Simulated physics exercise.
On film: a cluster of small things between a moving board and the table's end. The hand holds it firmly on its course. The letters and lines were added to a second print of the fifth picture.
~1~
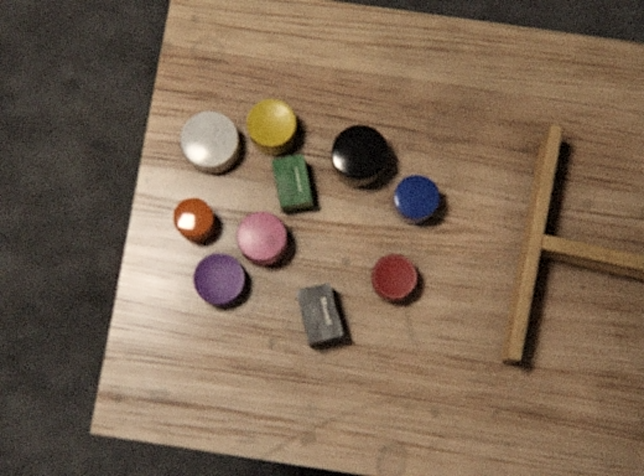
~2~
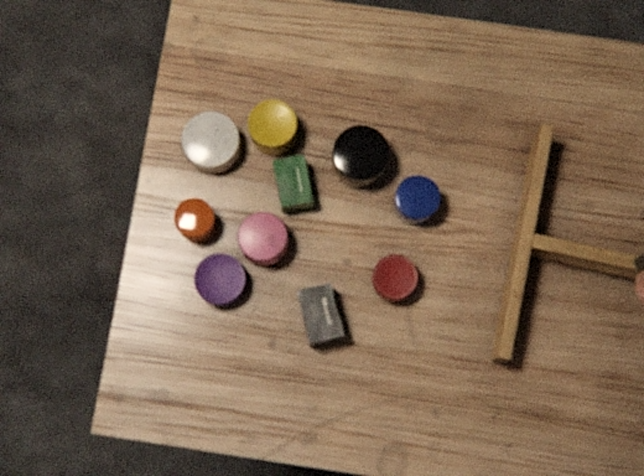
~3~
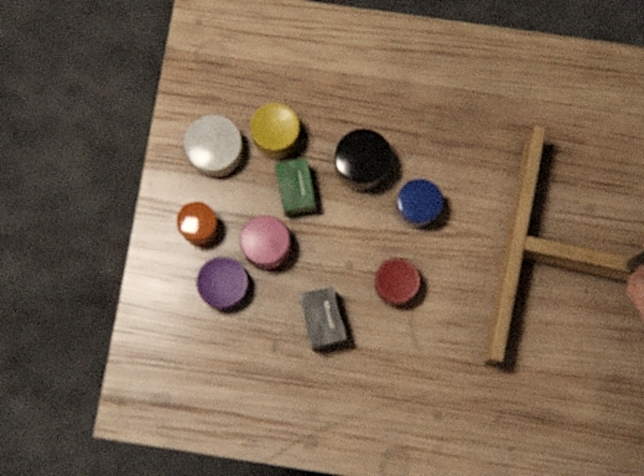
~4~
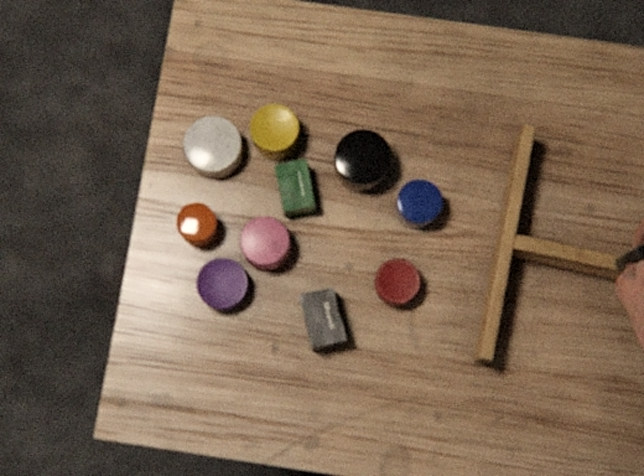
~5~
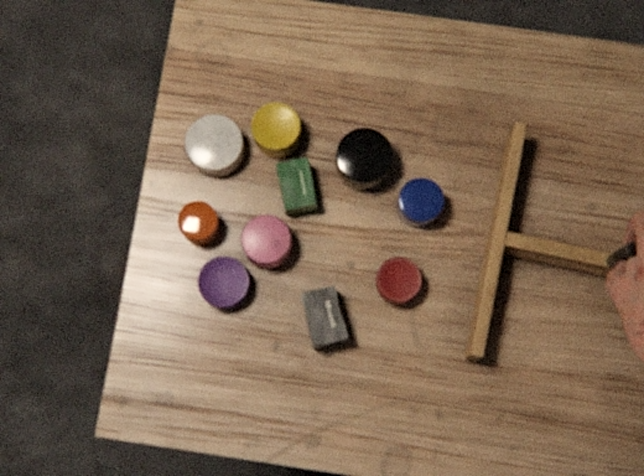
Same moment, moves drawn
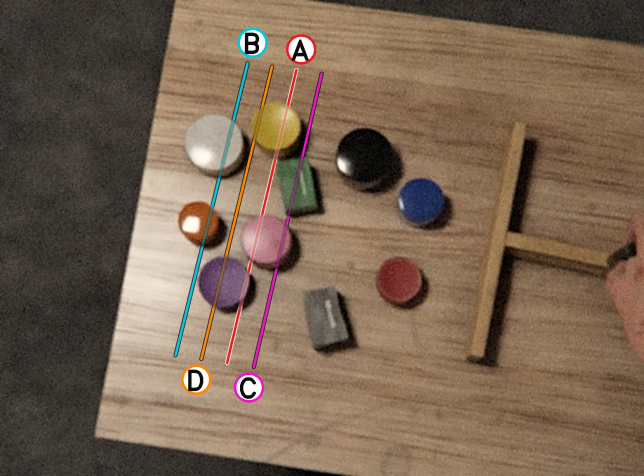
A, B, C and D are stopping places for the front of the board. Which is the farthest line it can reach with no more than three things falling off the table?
B.
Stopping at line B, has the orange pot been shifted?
Yes.
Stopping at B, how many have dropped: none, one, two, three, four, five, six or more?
By then, two.
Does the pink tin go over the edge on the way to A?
No.
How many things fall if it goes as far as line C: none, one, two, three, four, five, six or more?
By then, none.
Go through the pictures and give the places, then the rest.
In the first picture, blue pot (416, 200); black pot (360, 157); yellow jar (272, 128).
In the second picture, board (527, 239); pink tin (263, 239).
In the third picture, board (520, 241); purple jar (223, 284).
In the fourth picture, board (508, 240); green box (295, 189).
In the fifth picture, board (500, 237); red tub (399, 281); blue pot (420, 203); black pot (364, 160).
On the marked copy, A at (263, 213); B at (212, 206); C at (289, 216); D at (238, 209).
Following B. Soon after the start, board (396, 222); black pot (351, 152); red tub (355, 273).
Later, board (292, 207); orange pot (176, 214); white pot (194, 149).
In the end, board (213, 196); orange pot over the edge; white pot over the edge; two fallen.
As for the rest, A is within the limit but short; C is within the limit but short; D is within the limit but short.
